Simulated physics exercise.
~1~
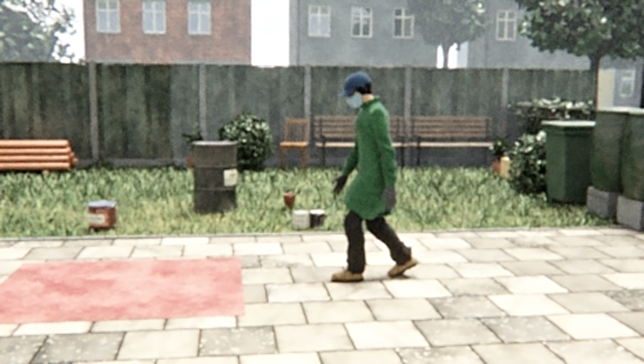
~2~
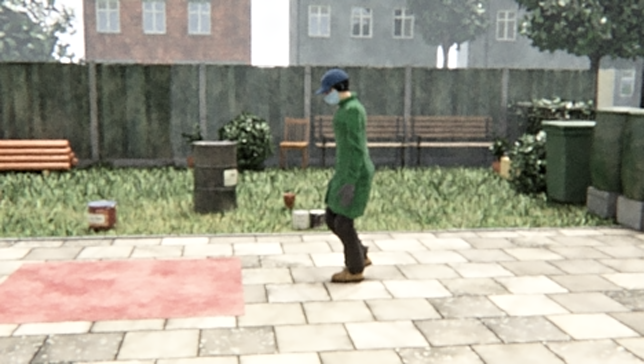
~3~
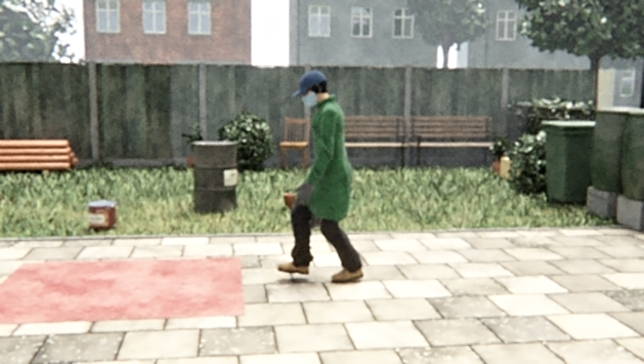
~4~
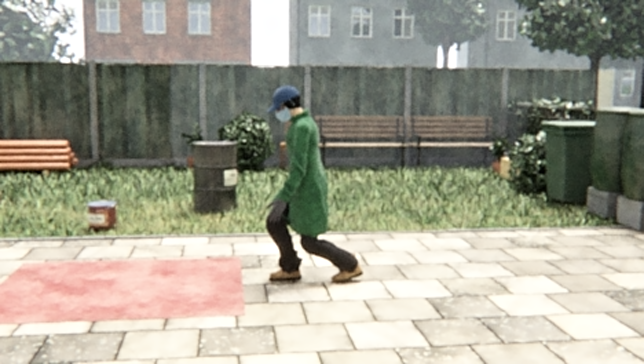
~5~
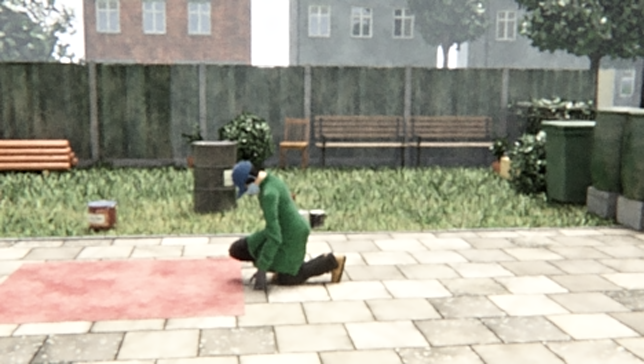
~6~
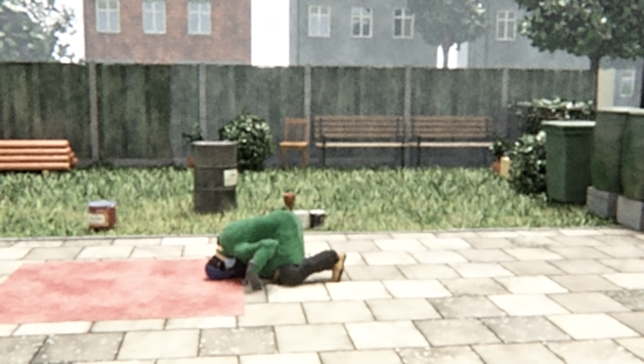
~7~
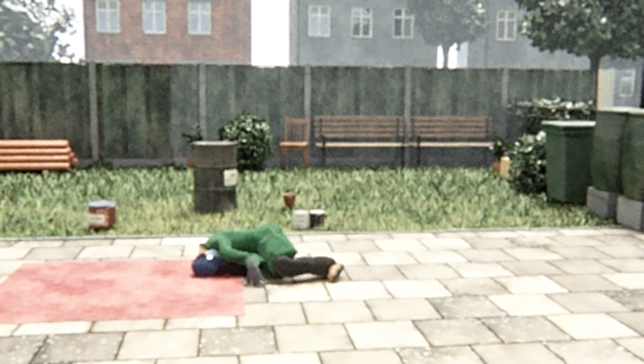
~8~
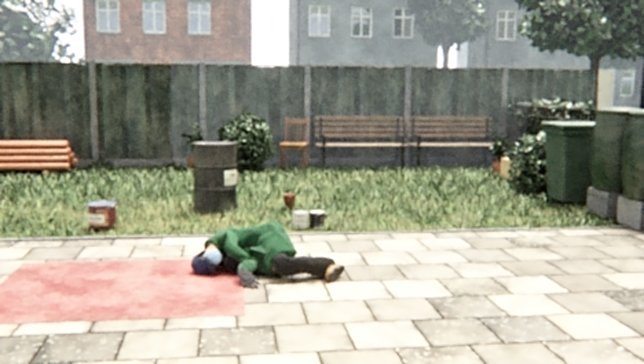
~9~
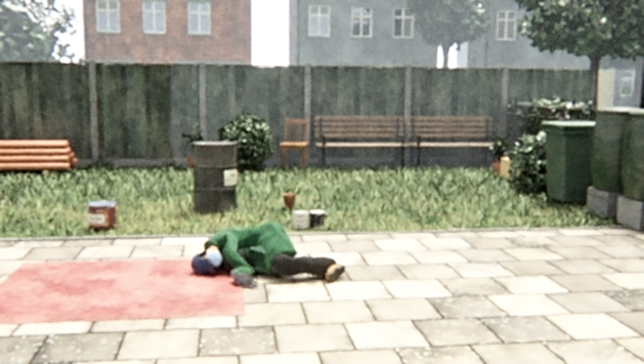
The clip opens on a paved yard with grass, benches and a fence behind it, where a person in a long green coat, blue cap and face mask walks left toward a red mat. Just short of the mat, the person's steps stop and the knees bend. The person sinks to the knees, arms hanging down, then folds forward until the head meets the mat. The body flattens and rolls slightly onto its side. It ends lying still, head and chest over the mat's near edge, while the hips and legs remain on the paving.
